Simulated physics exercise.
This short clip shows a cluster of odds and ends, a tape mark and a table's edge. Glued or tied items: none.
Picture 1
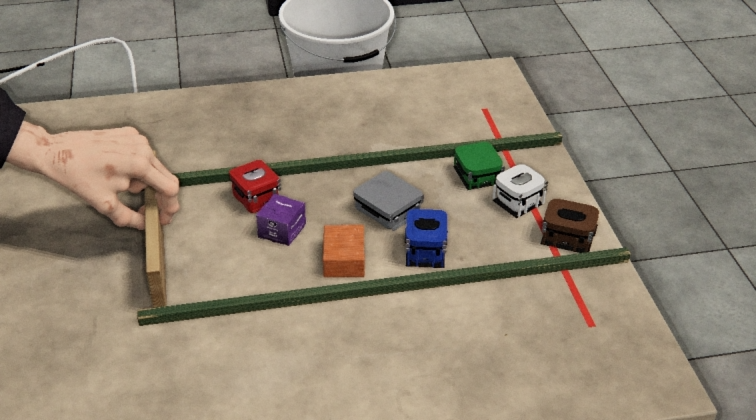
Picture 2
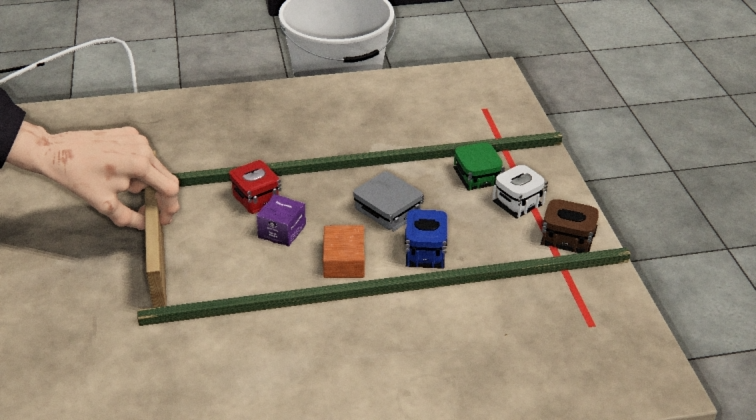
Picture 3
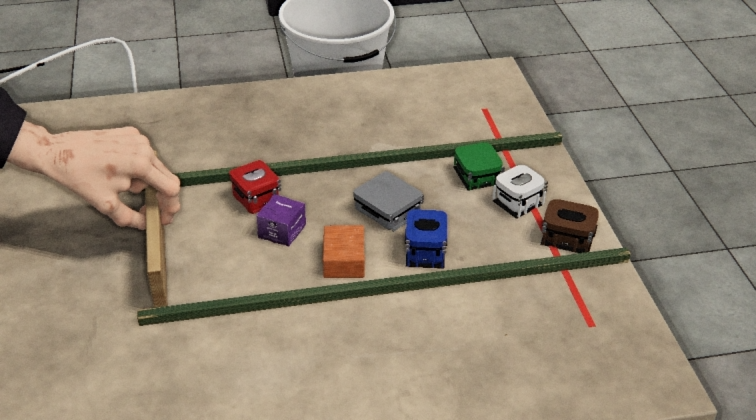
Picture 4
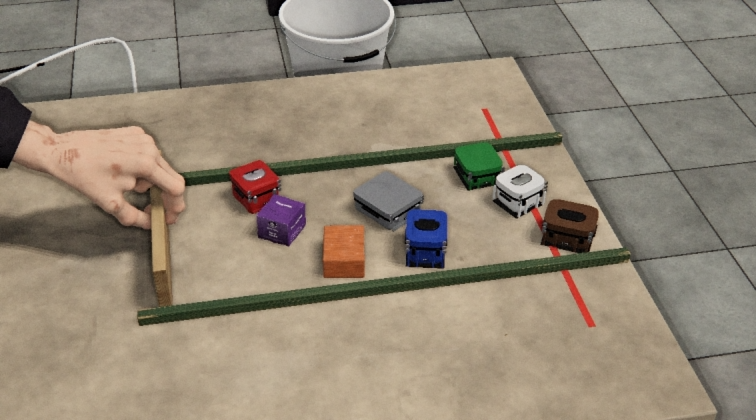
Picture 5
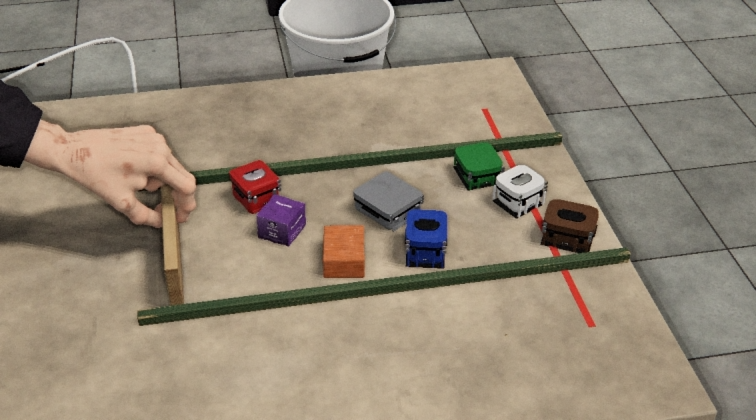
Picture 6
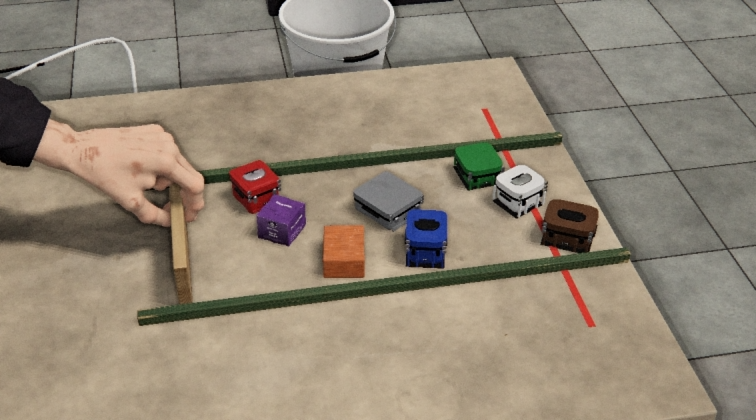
A hand sliding a wooden board slightly right between two green rails, while the scattered small cases and boxes stay still.
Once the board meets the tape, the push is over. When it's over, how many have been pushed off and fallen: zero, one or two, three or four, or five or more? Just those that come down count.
Overboard: One to two.
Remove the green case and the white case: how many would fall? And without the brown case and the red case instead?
Result, first then second: 1, 1.
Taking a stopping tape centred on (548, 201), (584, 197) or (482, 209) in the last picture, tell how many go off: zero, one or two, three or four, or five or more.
Five or over; more than four; zero.
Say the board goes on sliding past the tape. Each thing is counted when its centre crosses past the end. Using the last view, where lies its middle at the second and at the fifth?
First roughly (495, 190), later roughly (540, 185).
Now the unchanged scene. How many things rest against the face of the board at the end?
The answer is 3.
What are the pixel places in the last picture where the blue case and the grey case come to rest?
I'd put one close to (604, 215) and the other close to (585, 185).
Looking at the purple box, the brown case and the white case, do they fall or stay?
Purple box: Stays up; brown case: Goes down; white case: Goes down.
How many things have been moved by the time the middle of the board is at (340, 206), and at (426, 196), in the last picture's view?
Tally: First 4; then 7.
Early on, none off yet; brown case at rest near (570, 227); white case at rest near (519, 191); green case at rest near (478, 166).
Finally, the number that fall off is one or two; lost, white case and brown case.
